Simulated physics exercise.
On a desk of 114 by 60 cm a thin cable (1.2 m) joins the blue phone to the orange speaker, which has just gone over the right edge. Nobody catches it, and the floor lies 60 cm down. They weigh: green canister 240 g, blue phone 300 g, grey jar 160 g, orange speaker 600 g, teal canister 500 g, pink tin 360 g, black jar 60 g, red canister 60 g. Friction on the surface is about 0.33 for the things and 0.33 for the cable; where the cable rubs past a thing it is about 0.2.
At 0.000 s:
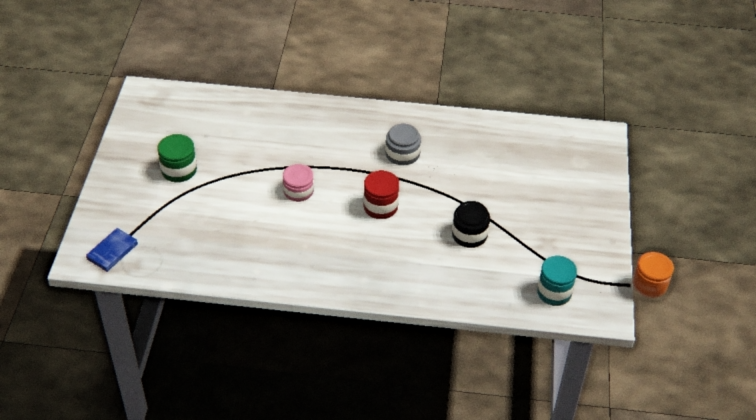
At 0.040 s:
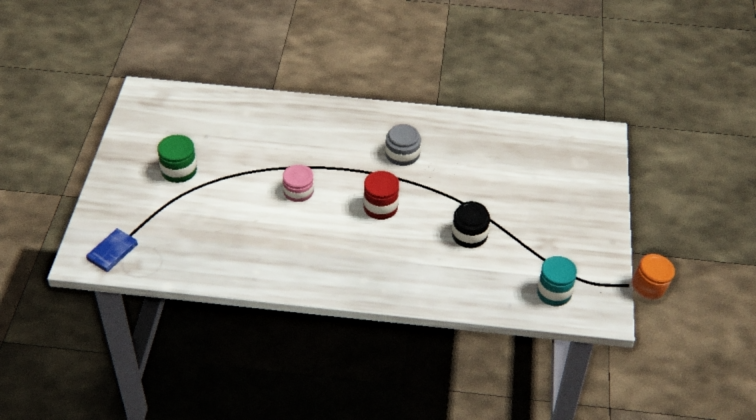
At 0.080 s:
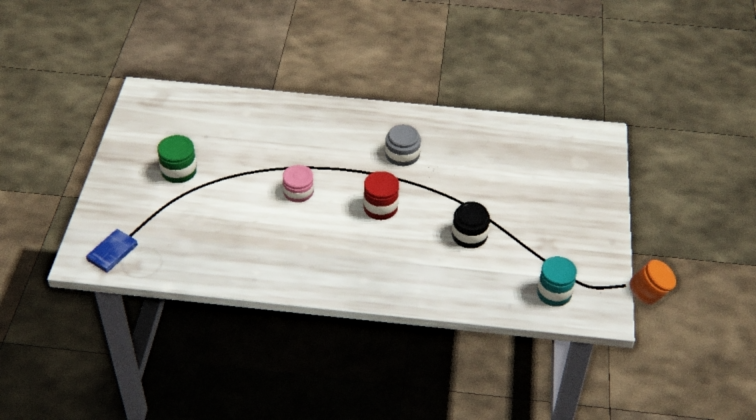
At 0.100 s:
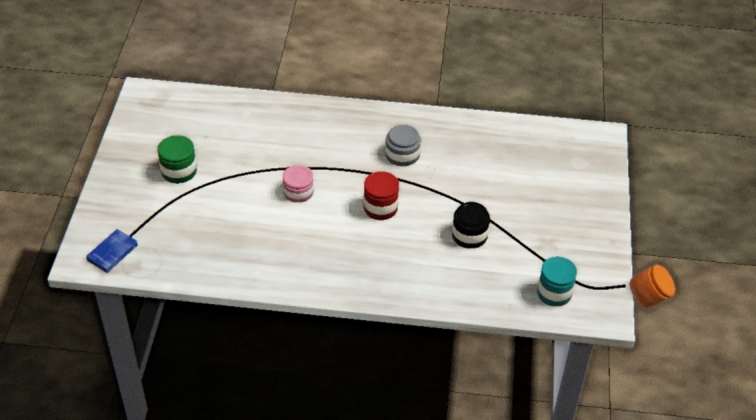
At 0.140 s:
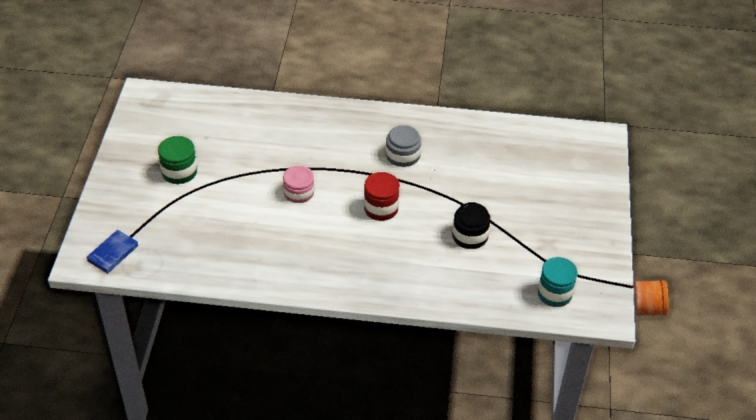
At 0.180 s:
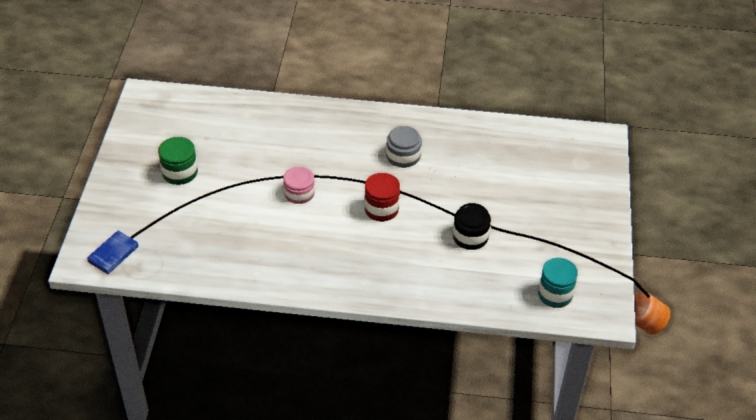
A pale wooden desk with metal legs stands on a brown tiled floor, seen from above at a steady angle. A blue phone lies at the left, a thin black cable curving from it past green, pink, grey, red, black and teal containers to an orange cylindrical object just beyond the right edge. The orange object tips over and drops slightly, pulling the cable's right part straighter, while the containers stay put.
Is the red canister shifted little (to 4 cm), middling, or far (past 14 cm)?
Result: Red canister moves a moderate way.
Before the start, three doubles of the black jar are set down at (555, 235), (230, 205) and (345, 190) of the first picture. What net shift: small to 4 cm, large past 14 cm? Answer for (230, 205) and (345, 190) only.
In turn: Large, large.
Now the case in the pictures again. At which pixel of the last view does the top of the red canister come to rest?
Around (378, 217).
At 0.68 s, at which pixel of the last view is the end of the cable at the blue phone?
Near (356, 201).
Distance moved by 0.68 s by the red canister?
Red canister 8 cm.
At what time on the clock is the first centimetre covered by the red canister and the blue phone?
About: Red canister 0.24 s, blue phone 0.24 s.
At 0.4 s, the cable's tail end at (226, 226); red canister 7 cm off its start, blue phone 19 cm off its start, orange speaker over the edge.
At 0.7 s, the cable's tail end at (356, 201); red canister 9 cm off its start, blue phone 47 cm off its start, orange speaker over the edge.
At 0.9 s, the cable's tail end at (417, 187); red canister 9 cm off its start at (378, 217), blue phone 61 cm off its start at (399, 173), orange speaker over the edge.
At 1.2 s, the cable's tail end at (418, 186); red canister 9 cm off its start, blue phone 61 cm off its start, orange speaker over the edge.
At 2.4 s, the cable's tail end at (418, 186); red canister 9 cm off its start at (378, 217), blue phone 61 cm off its start at (399, 172), orange speaker over the edge, pink tin 13 cm off its start at (322, 220).
